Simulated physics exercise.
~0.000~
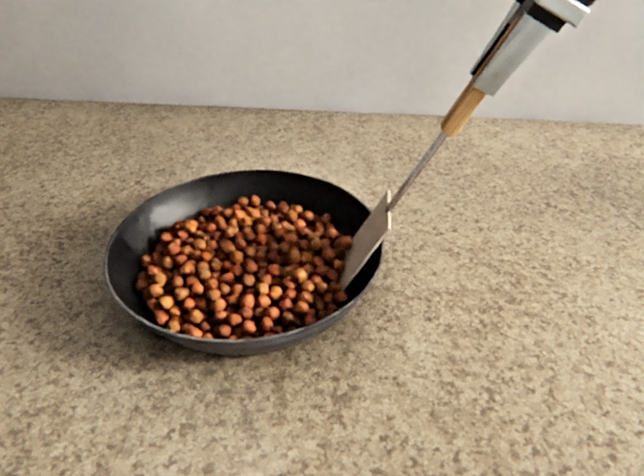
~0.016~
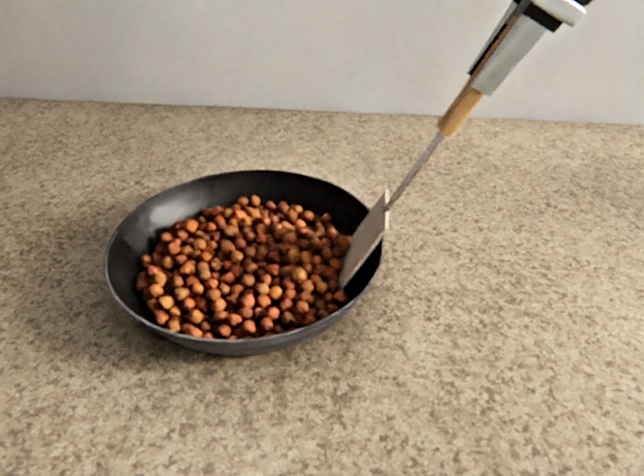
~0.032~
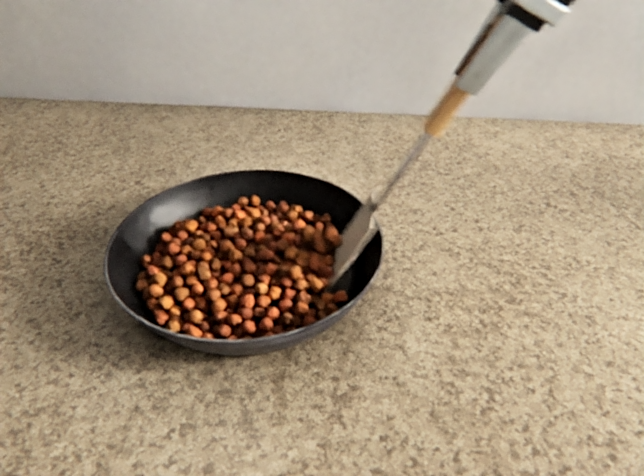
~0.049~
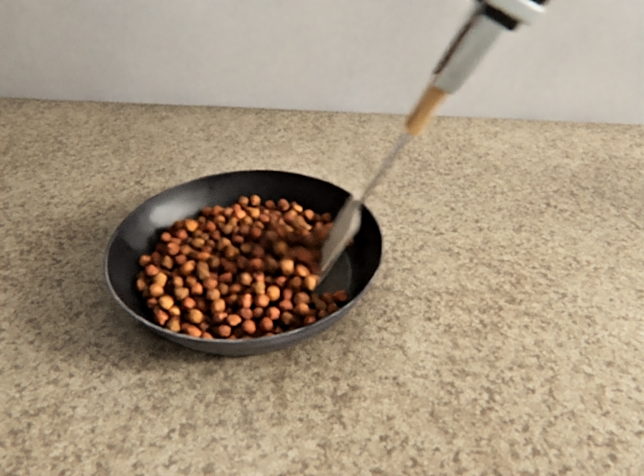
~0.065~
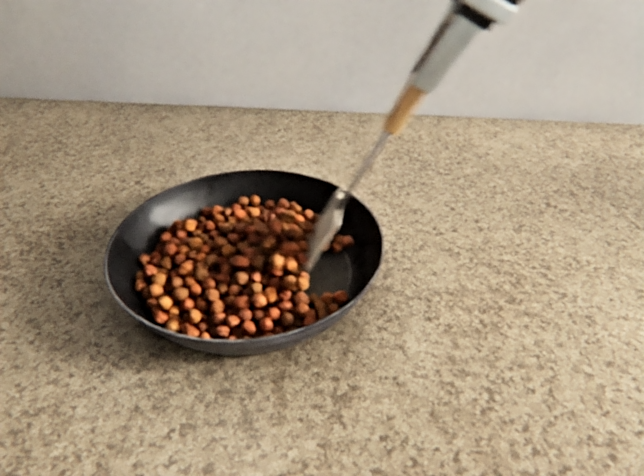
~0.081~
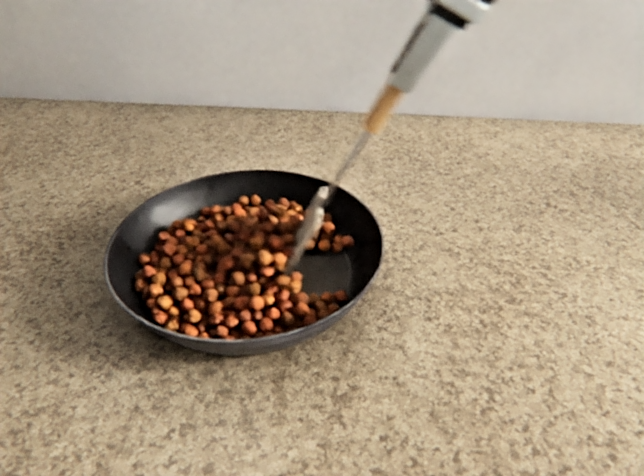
On a speckled tabletop, a robot arm pushes hazelnuts leftward with a paddle in a still frying pan.
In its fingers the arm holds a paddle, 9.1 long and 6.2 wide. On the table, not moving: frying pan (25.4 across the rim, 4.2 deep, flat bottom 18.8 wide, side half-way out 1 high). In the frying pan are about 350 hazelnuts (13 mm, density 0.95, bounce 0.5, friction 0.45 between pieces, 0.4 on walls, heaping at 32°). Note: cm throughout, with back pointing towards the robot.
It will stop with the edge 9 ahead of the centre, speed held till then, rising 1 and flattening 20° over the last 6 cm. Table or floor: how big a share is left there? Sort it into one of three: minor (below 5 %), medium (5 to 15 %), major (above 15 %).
Medium, 5 to 15 %.
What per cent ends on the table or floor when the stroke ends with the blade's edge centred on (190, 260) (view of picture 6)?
Something near 5 in a hundred.
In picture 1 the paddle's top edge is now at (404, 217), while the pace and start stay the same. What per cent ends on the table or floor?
10 percent or so.
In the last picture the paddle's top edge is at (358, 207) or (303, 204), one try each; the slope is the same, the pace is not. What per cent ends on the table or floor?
Estimates: About 5 %, about 15 %.
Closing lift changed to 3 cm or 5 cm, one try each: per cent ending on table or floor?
I'd put it near 20 in a hundred, then near 15 in a hundred.
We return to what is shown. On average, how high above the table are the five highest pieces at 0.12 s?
Around 6 cm above the table.
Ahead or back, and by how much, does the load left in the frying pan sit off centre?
Ahead of centre, roughly 3.5 centimetres.
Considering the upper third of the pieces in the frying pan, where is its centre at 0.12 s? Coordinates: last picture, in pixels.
Estimated point: Close to (226, 250).
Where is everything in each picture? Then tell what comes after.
The first frame shows paddle top edge at (389, 208), sloping 63°; upper third of the load around (249, 254), from x 145 to 350, top at y 200; 354 in the frying pan.
The second frame shows paddle top edge at (387, 208), sloping 63°; upper third of the load around (250, 254), from x 145 to 350, top at y 200.
The third frame shows paddle top edge at (375, 208), sloping 63°; upper third of the load around (260, 254), from x 145 to 350, top at y 200.
The fourth frame shows paddle top edge at (357, 207), sloping 63°; upper third of the load around (257, 252), from x 140 to 350, top at y 200.
The fifth frame shows paddle top edge at (339, 206), sloping 63°; upper third of the load around (256, 252), from x 140 to 350, top at y 200.
The sixth frame shows paddle top edge at (321, 205), sloping 63°; upper third of the load around (252, 248), from x 140 to 350, top at y 200; 354 in the frying pan.
By 0.12 s, sloping 63°, highest piece 7 above the table; 354 in the frying pan.
By 0.16 s, sloping 56°, highest piece 7 above the table; 354 in the frying pan.
By 0.38 s, sloping 43°, highest piece 5 above the table; 318 in the frying pan, 31 on the table or floor, 5 on the blade or in flight.
By 1.43 s, sloping 43°, highest piece 5 above the table; 318 in the frying pan, 36 on the table or floor.
Final count, 318 in the frying pan, 36 on the table or floor. That is 10 % on the table or floor.
